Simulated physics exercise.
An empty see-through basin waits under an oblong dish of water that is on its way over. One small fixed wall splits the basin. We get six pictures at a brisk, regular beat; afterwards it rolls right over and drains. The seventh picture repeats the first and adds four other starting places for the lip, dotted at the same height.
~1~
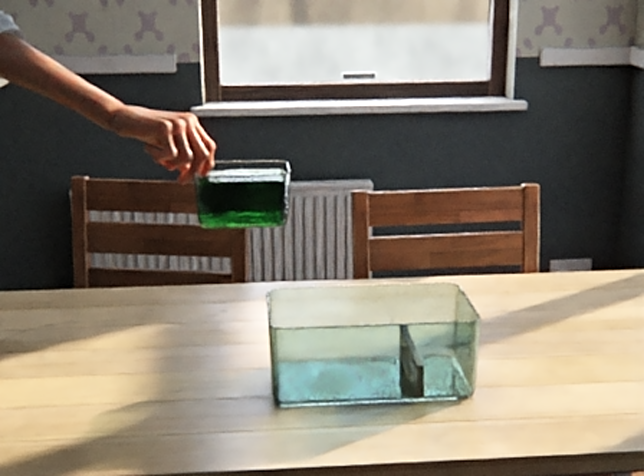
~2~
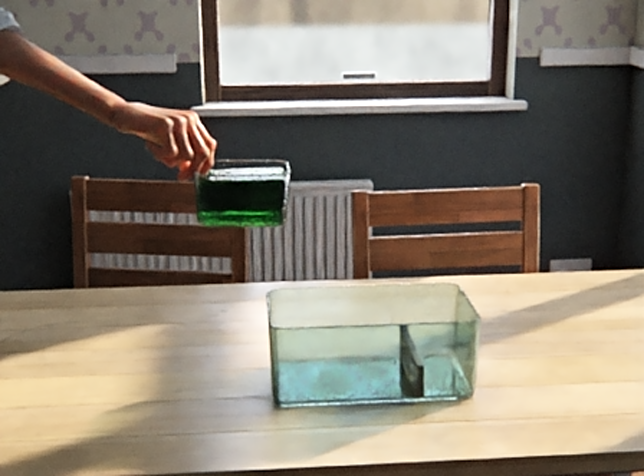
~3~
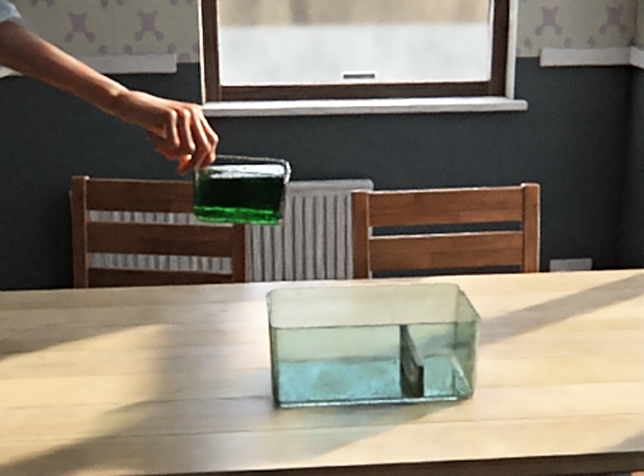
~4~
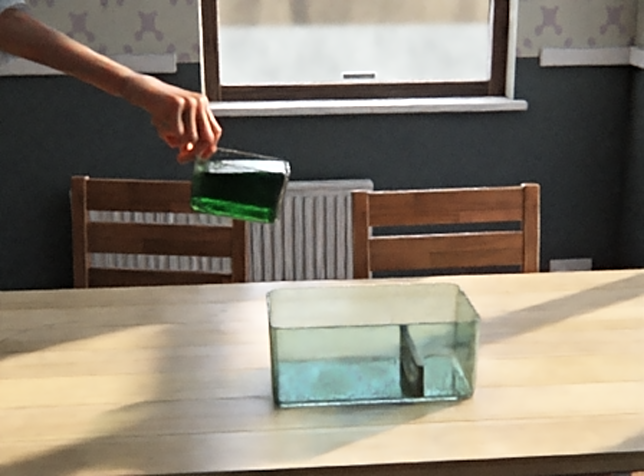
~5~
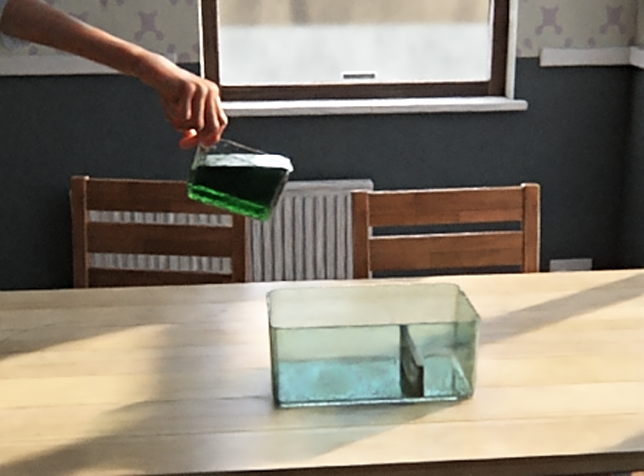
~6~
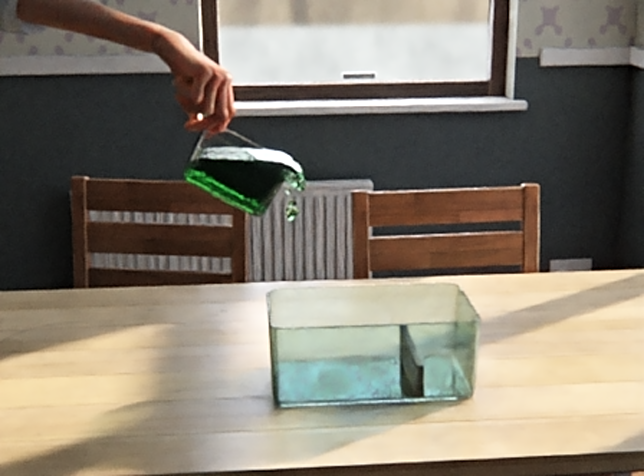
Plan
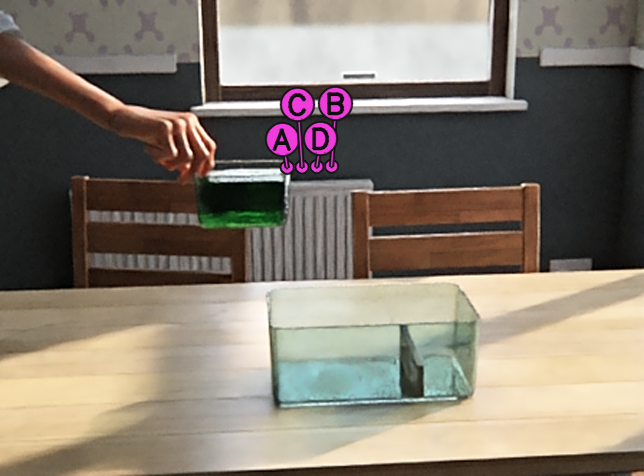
The video shows a hand holding a clear oblong dish of green liquid above a see-through basin on a wooden table. The hand gradually tilts the dish to the right, and a little liquid runs over its lip.
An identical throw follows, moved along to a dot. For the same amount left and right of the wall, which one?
Spot B does it best.
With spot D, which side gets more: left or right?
More ends on the left.
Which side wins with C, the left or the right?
More ends on the left.
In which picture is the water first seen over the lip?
In picture 5.
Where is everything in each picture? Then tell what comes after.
Upright, lip at (287, 167); basin from (273, 404) to (475, 395); top of the wall at (411, 344); nothing has left yet.
Upright, lip at (287, 167); nothing has left yet.
Tipped about 5°, lip at (287, 167); nothing has left yet.
Tipped about 12°, lip at (287, 167); nothing has left yet.
Tipped about 20°, lip at (287, 167); water is over the lip, down to (287, 167).
Tipped about 30°, lip at (287, 167); water is over the lip, down to (290, 216).
On the marked copy, A at (287, 167); B at (331, 166); C at (302, 167); D at (316, 166).
With A, about 94 % ends left of the wall and 4 % right of it.
With B, about 45 % ends left of the wall and 53 % right of it.
With C, about 94 % ends left of the wall and 3 % right of it.
With D, about 76 % ends left of the wall and 22 % right of it.
